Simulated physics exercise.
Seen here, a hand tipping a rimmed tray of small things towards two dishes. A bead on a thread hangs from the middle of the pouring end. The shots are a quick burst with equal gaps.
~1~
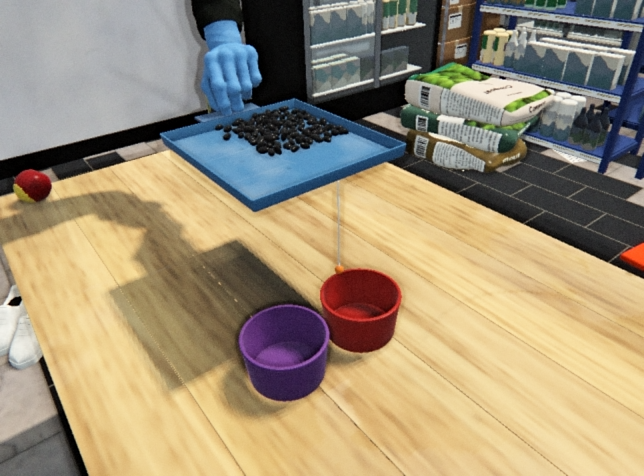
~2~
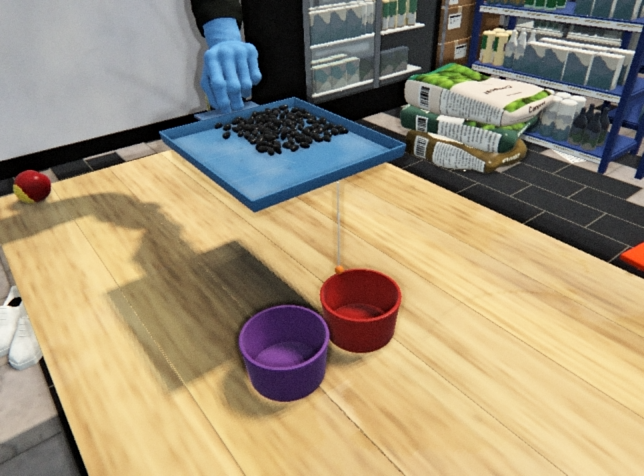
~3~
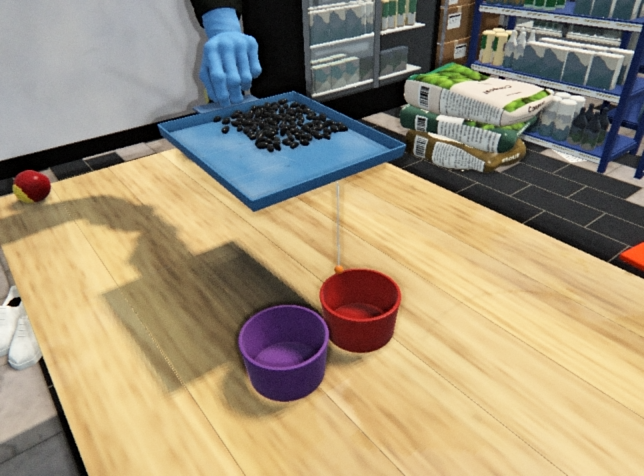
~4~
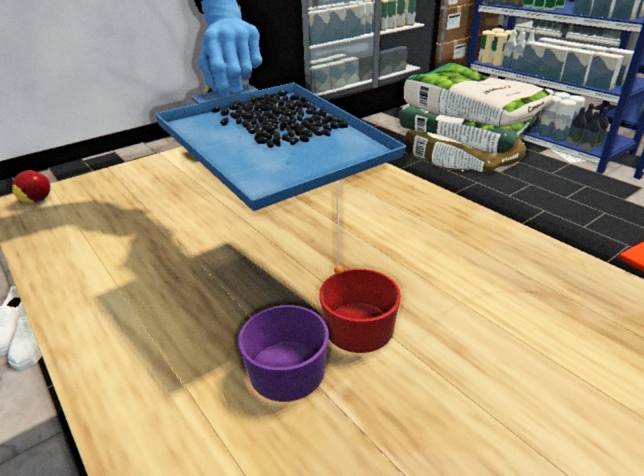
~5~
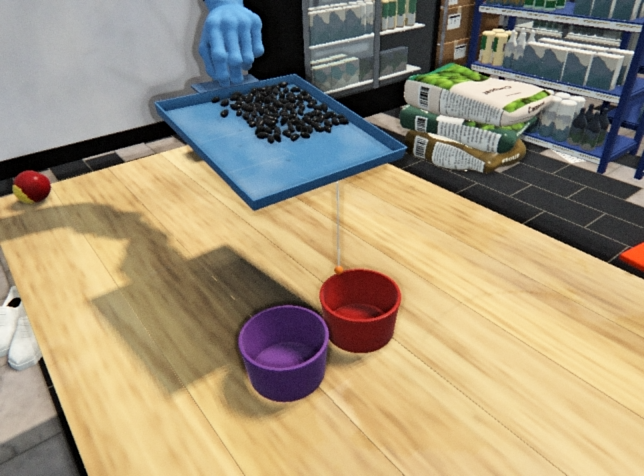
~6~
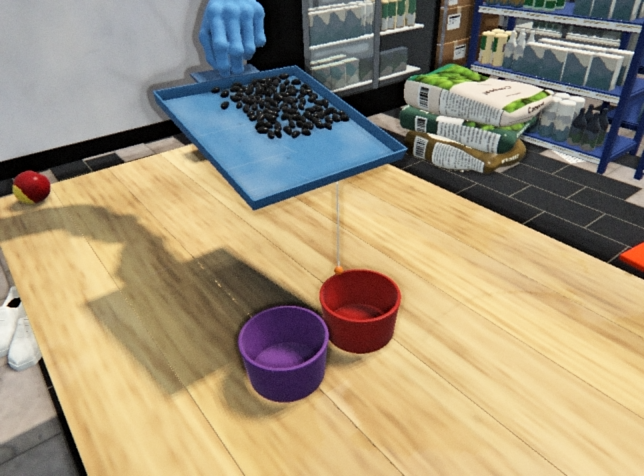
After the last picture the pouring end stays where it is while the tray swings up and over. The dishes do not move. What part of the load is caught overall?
The two hold less than half of the load.
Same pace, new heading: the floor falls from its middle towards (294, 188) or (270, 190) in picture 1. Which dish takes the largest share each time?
One: The left-hand dish. Two: The left-hand dish.
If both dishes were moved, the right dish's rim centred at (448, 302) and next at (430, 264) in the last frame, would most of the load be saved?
At the first place the smaller part, at the second above a half.
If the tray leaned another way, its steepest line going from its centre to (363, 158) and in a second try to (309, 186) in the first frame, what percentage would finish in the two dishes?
In turn 10 and 80 in a hundred.
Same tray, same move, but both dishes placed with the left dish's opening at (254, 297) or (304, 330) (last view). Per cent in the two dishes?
The first gives 0 %, the second 50 %.
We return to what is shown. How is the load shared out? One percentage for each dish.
The left dish has 0 per cent, the right dish has 30.
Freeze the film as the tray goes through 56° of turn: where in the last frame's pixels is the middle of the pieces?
Roughly at (358, 145).
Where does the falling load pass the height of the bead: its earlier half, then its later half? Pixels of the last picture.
At about (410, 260), then at (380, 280).
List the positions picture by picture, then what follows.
In the first picture, corners of the pouring end at (253, 199) and (404, 144), level; middle of the load at (275, 130), black beans; left dish at (311, 375); right dish at (387, 328); bead on its thread at (339, 270).
In the second picture, corners of the pouring end at (253, 199) and (404, 144), level; middle of the load at (275, 129).
In the third picture, corners of the pouring end at (253, 199) and (404, 145), tipped barely, lowest at the right corner; middle of the load at (274, 124).
In the fourth picture, corners of the pouring end at (253, 199) and (404, 146), tipped a little, lowest at the right corner; middle of the load at (274, 118).
In the fifth picture, corners of the pouring end at (254, 199) and (405, 147), tipped a little, lowest at the right corner; middle of the load at (275, 111).
In the sixth picture, corners of the pouring end at (255, 199) and (405, 148), tipped a little, lowest at the right corner; middle of the load at (275, 104); left dish at (310, 376); right dish at (386, 329).
Soon after the last picture, tray tipped steeply; nearly all on the tray; a stray few in the air.
A little later, tray tipped right over; about two thirds on the tray; a small part in the right dish; about a quarter outside both; a small part in the air.
Later still, tray tipped past a quarter turn; a stray few in the left dish; about a third in the right dish; about two thirds outside both.
At rest, tray tipped past a quarter turn; a stray few in the left dish; about a third in the right dish; about two thirds outside both.
